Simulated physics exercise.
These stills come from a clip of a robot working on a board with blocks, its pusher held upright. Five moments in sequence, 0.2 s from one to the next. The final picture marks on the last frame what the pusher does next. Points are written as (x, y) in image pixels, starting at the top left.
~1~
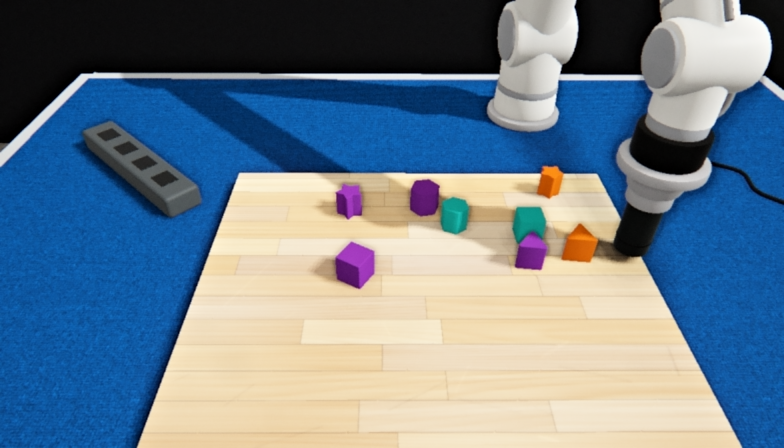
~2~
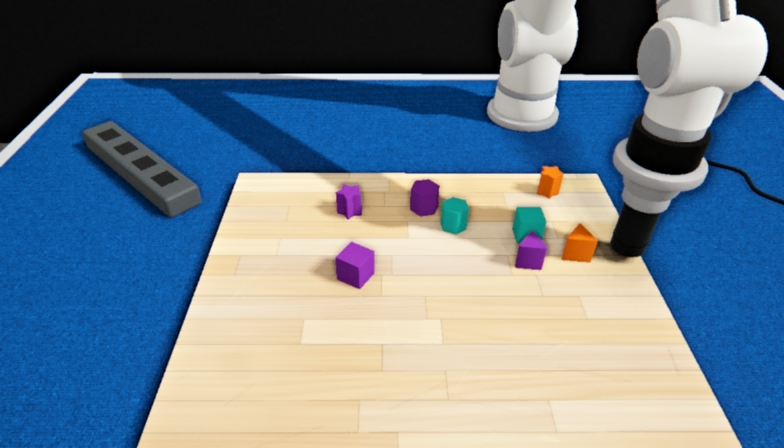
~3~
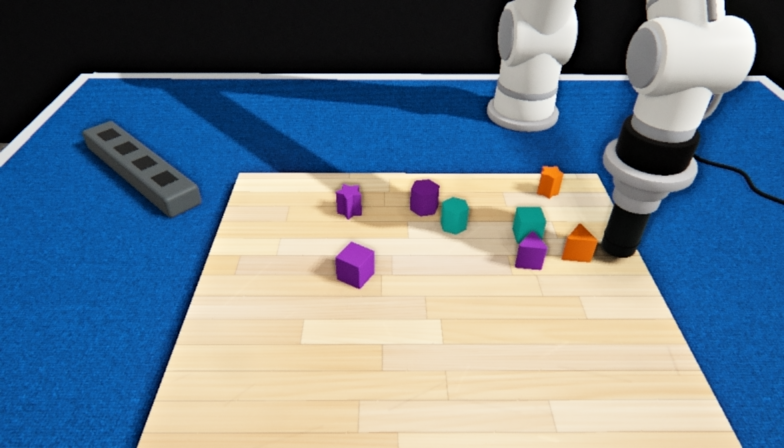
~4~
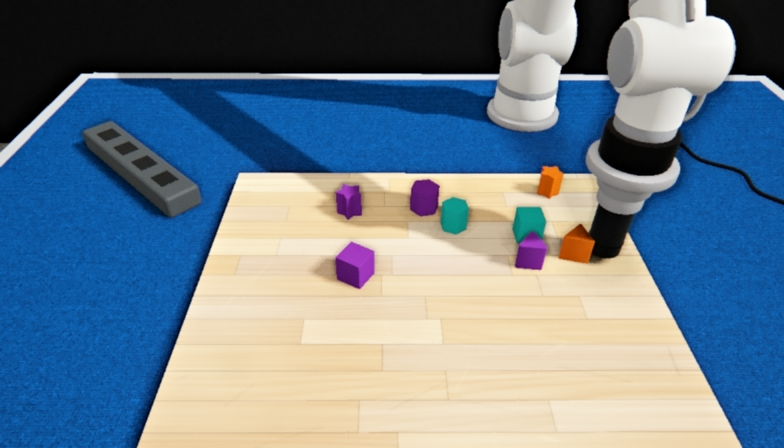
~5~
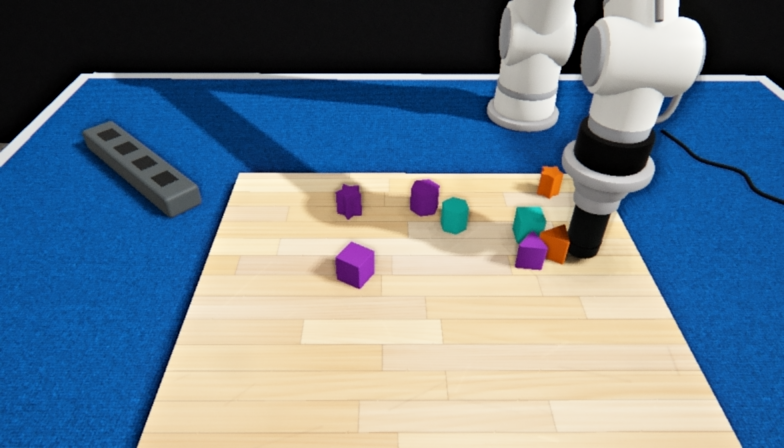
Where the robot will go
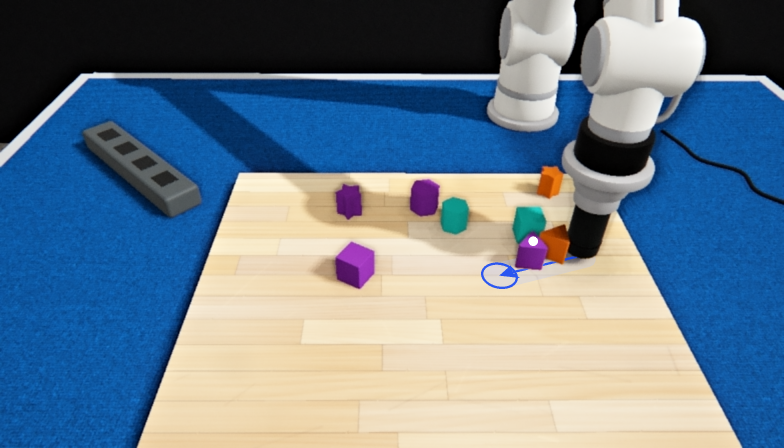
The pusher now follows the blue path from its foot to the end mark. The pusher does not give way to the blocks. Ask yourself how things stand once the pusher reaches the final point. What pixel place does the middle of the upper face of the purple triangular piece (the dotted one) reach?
Its top middle will sit at (478, 244).
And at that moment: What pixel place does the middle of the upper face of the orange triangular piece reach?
Final place: (520, 229).
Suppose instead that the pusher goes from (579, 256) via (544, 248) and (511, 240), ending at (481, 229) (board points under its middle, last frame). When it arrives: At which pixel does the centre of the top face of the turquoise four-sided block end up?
By then it is at (495, 192).
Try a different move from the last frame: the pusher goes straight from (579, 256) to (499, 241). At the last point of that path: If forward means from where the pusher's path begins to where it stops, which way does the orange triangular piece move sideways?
Side: Left.
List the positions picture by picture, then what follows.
The first frame shows tip of the pusher (630, 247), middles of tops, turquoise four-sided block (532, 214), purple triangular piece (533, 241), orange triangular piece (582, 233).
The second frame shows pusher (627, 247), nothing pushed.
The third frame shows pusher (618, 248), nothing pushed.
The fourth frame shows pusher (603, 248), orange triangular piece (580, 233).
The fifth frame shows pusher (581, 249), turquoise four-sided block (532, 214), purple triangular piece (533, 241), orange triangular piece (558, 233).
The line goes straight from (579, 256) to (499, 275); the dot is on the purple triangular piece.
On the path given first. One third of the way, pusher (553, 255); purple triangular piece (525, 242), turned 25° anticlockwise; orange triangular piece (531, 230), turned 15° clockwise.
Two thirds of the way, pusher (527, 262); purple triangular piece (503, 244), turned 25° clockwise; orange triangular piece (520, 229), turned 60° clockwise.
At the end, pusher (501, 268); turquoise four-sided block unmoved; purple triangular piece (478, 244), turned 55° clockwise; orange triangular piece (520, 229), turned 60° clockwise.
